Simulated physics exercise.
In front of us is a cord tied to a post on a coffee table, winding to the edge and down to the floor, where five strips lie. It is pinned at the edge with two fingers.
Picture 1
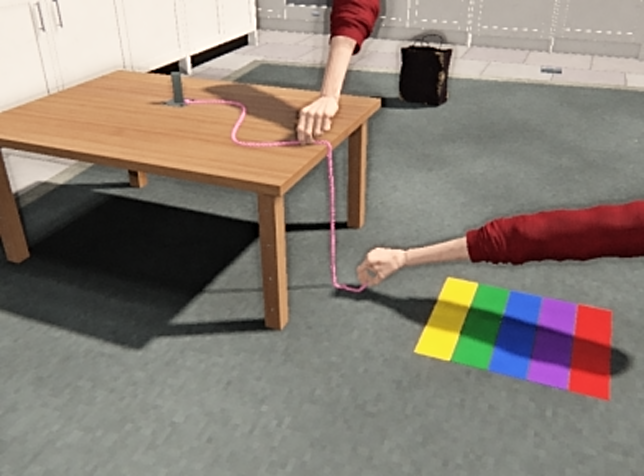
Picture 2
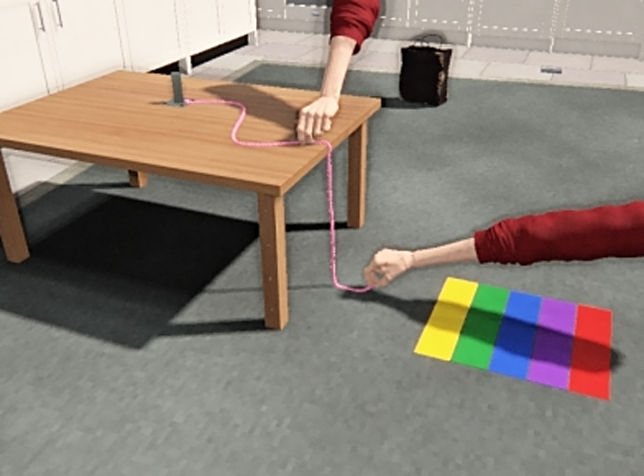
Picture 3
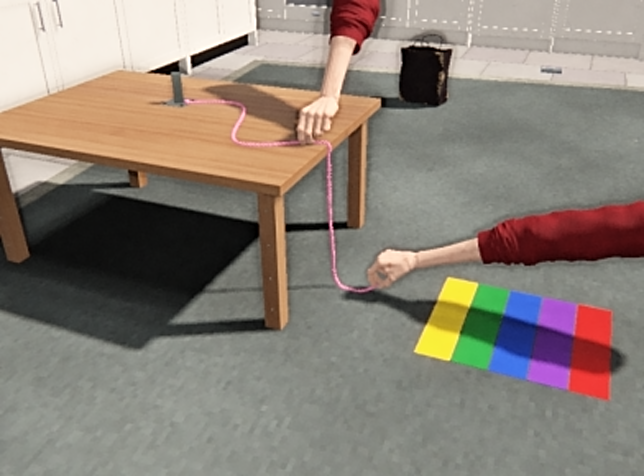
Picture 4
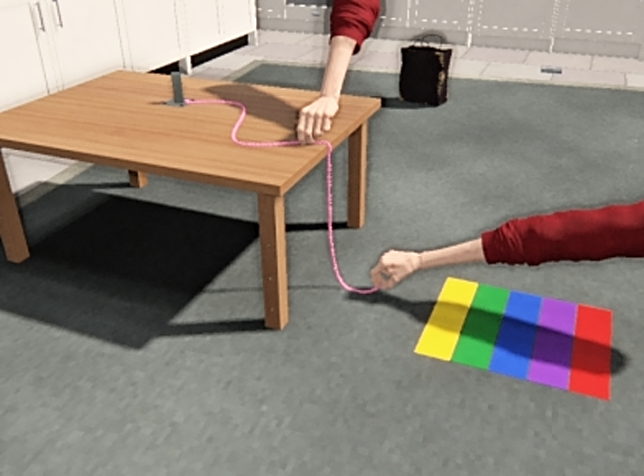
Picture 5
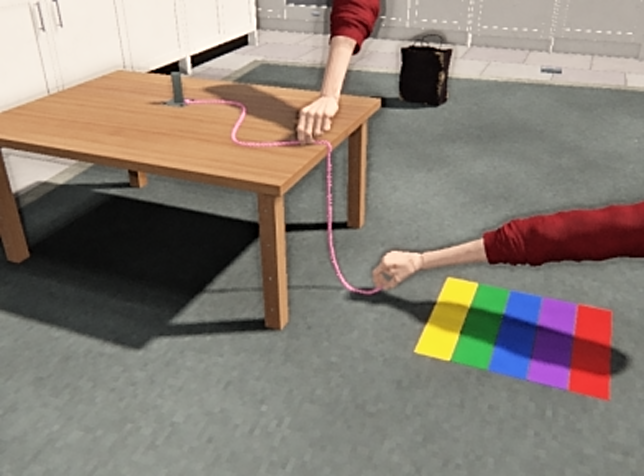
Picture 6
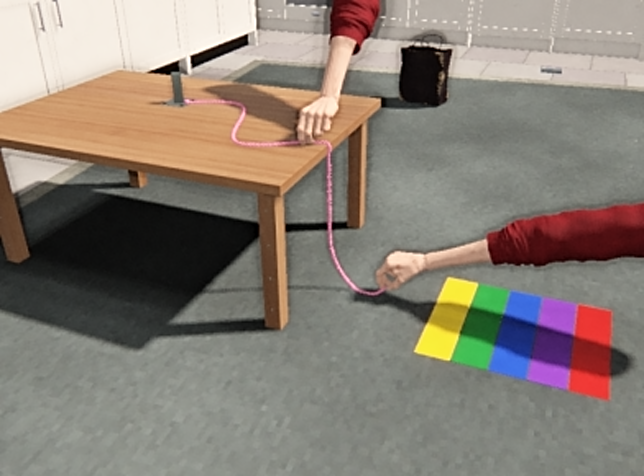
A hand in a red sleeve drawing the pink cord's end slightly right near coloured strips while another pins it on the table.
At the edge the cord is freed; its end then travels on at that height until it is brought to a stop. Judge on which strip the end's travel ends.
Its travel ends on the purple strip.
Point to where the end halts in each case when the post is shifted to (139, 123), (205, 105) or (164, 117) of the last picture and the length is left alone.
Places per try: (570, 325); (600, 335); (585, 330).
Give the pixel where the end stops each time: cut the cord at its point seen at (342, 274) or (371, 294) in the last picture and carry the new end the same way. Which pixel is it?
In order, about (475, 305) and about (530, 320).
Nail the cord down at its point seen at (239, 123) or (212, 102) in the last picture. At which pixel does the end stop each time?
In that order: (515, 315) and (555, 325).
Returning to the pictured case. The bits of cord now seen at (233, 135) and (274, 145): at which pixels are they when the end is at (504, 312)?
You'll find the first mark at (300, 132) and the second mark at (336, 162).
Soon after, end near (504, 312); over blue.
After that, end near (540, 320); over purple.
At the stop, end near (561, 325); over purple. The end stops over the purple strip.
